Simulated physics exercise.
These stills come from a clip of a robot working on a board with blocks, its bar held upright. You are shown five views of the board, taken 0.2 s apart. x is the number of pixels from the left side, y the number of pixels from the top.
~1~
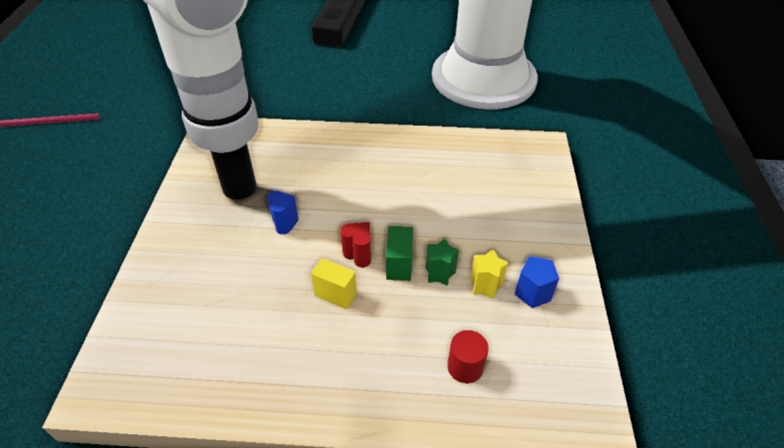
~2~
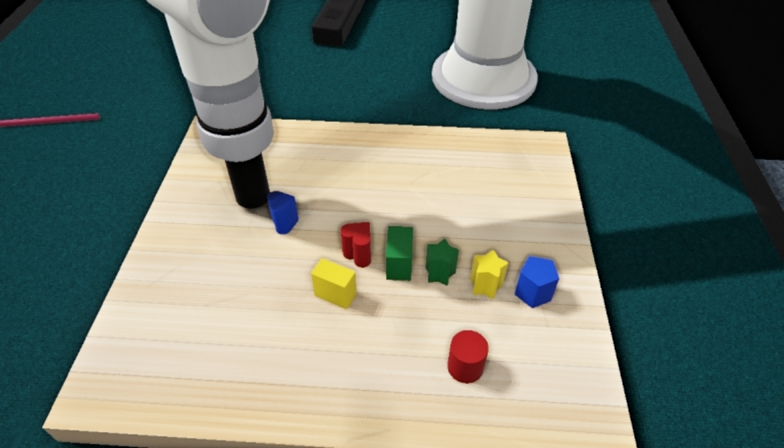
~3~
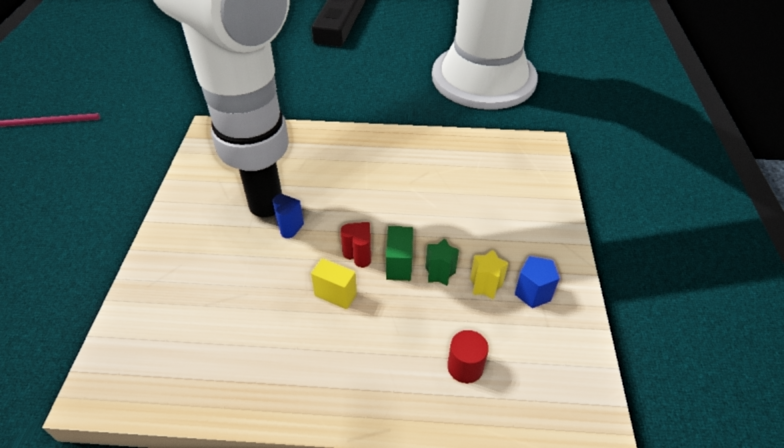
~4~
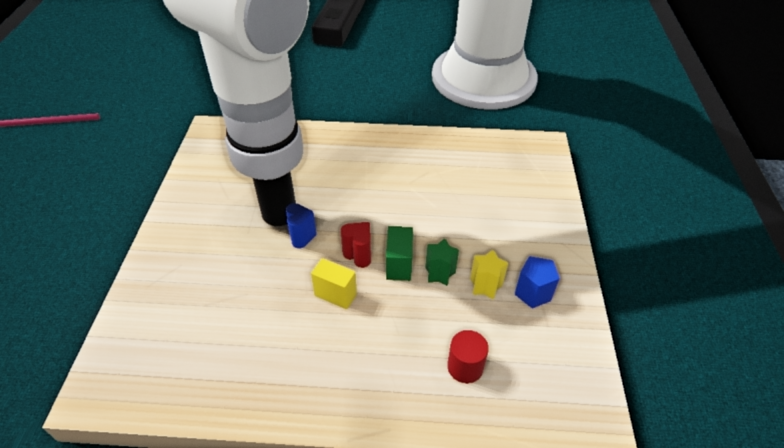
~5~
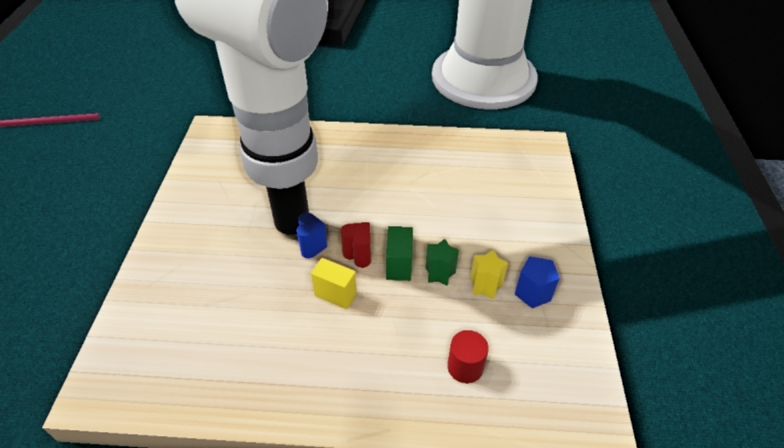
A robot arm with a black tip moves right and toward the viewer to a small blue block, then pushes it across the wooden board, closer to the red heart block, while the other coloured blocks stay still.
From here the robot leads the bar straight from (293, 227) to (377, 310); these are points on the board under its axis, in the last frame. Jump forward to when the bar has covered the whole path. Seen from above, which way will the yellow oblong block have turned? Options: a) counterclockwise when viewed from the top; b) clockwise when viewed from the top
b (clockwise when viewed from the top)
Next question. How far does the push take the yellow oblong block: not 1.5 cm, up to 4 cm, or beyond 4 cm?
1.5-4 cm.
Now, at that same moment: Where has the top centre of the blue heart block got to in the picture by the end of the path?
I'd expect the centre of its top face to be at (397, 309).
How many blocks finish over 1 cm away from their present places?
The push will move two blocks.
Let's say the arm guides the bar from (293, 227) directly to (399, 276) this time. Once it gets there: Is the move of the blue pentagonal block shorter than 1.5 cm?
Yes, that is how it ends up.
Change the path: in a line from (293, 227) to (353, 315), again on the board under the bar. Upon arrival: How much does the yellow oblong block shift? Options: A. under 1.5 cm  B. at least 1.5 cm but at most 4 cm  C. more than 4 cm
C
The first path, step by step. One third of the way, bar at (318, 247); blue heart block at (333, 250), turned 40° clockwise.
Two thirds of the way, bar at (347, 275); blue heart block at (364, 278), turned 50° clockwise; yellow oblong block at (332, 286), turned 15° clockwise; red heart block at (362, 232).
At the end, bar at (376, 305); blue heart block at (397, 309), turned 50° clockwise; yellow oblong block at (331, 288), turned 20° clockwise; red heart block at (362, 232); green oblong block unmoved.
